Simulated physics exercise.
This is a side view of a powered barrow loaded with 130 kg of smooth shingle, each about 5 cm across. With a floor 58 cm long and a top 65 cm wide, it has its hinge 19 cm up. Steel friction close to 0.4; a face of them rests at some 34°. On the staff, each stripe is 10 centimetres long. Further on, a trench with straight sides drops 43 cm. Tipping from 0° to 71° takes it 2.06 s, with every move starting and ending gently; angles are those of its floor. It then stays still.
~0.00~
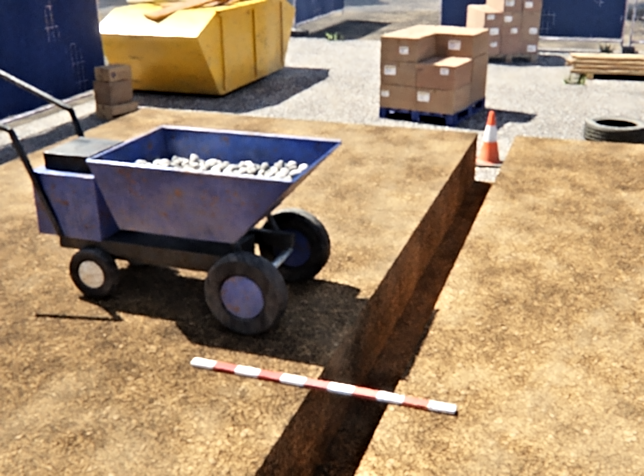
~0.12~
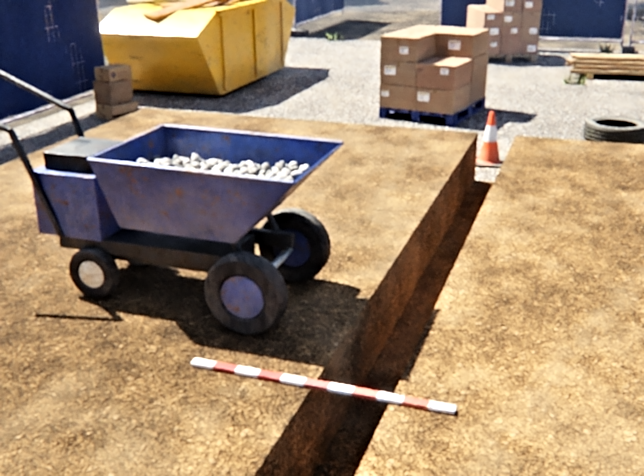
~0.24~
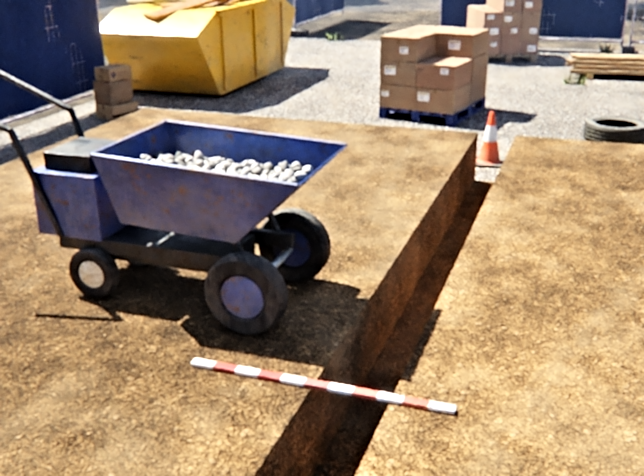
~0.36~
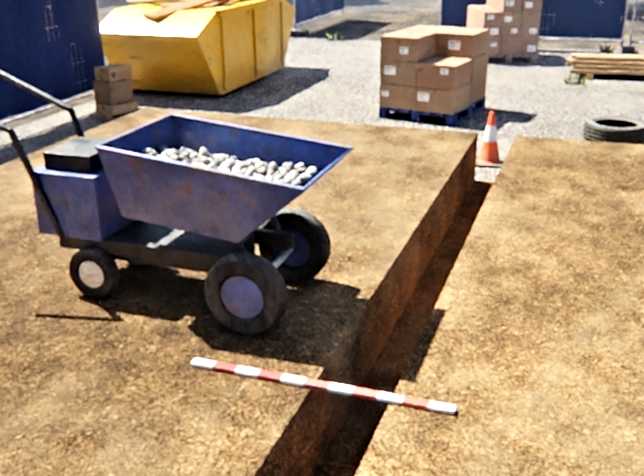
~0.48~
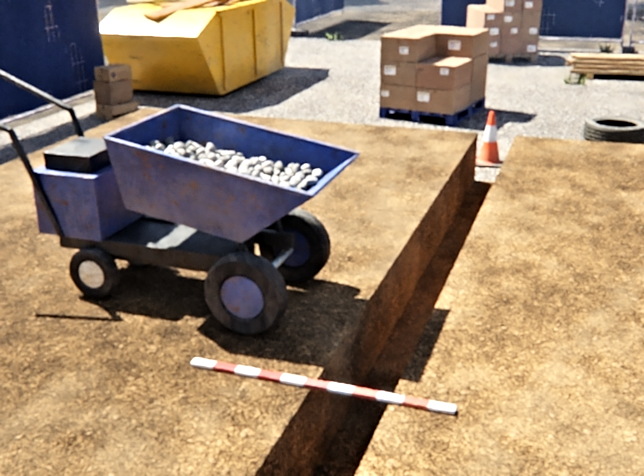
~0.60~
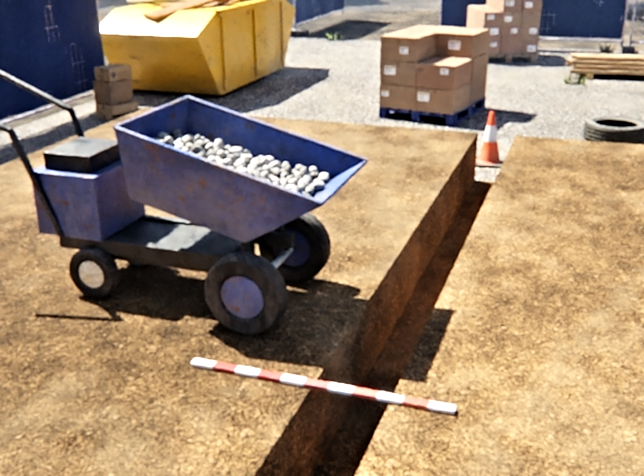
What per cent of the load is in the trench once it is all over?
45 %.
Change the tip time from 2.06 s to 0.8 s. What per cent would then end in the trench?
With that change, it comes to around 30 per cent.
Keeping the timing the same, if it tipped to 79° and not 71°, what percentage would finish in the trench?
Share in trench: Approx. 50%.
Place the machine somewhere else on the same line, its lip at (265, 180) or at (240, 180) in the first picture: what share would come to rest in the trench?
75 and 100 %.
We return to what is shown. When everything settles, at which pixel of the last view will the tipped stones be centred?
I'd put it close to (442, 326).
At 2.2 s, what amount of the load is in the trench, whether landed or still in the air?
Roughly 25% by that time.
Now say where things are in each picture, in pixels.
In the first picture, the tray is at 0°, its lip at (292, 183); the top of the load is at (221, 167).
The second picture shows lip at (293, 183), floor tilted 1°, highest stones at (201, 164); the stones move at 0.1 m/s on average.
The third picture shows lip at (298, 186), floor tilted 3°, highest stones at (190, 161); the stones move at 0.2 m/s on average.
In the fourth picture, the tray is at 6°, its lip at (304, 190); the top of the load is at (186, 156); the stones move at 0.3 m/s on average.
The fifth picture shows lip at (313, 196), floor tilted 10°, highest stones at (184, 148); the stones move at 0.3 m/s on average.
In the sixth picture, the tray is at 15°, its lip at (322, 204); the top of the load is at (189, 141); the stones move at 0.4 m/s on average.
After 1.5 s the floor is at 60°; 97 % in the tray, 3 % in the trench; the foremost stones are at (409, 285).
After 2.2 s the floor is at 71°; 22 % in the tray, 27 % in the trench, 51 % past the trench; the foremost stones are at (603, 359).
After 2.5 s the floor is at 71°; 4 % in the tray, 39 % in the trench, 58 % past the trench; the foremost stones are past the picture's edge.
After 4.5 s the floor is at 71°; 0 % in the tray, 45 % in the trench, 55 % past the trench; the foremost stones are past the picture's edge.
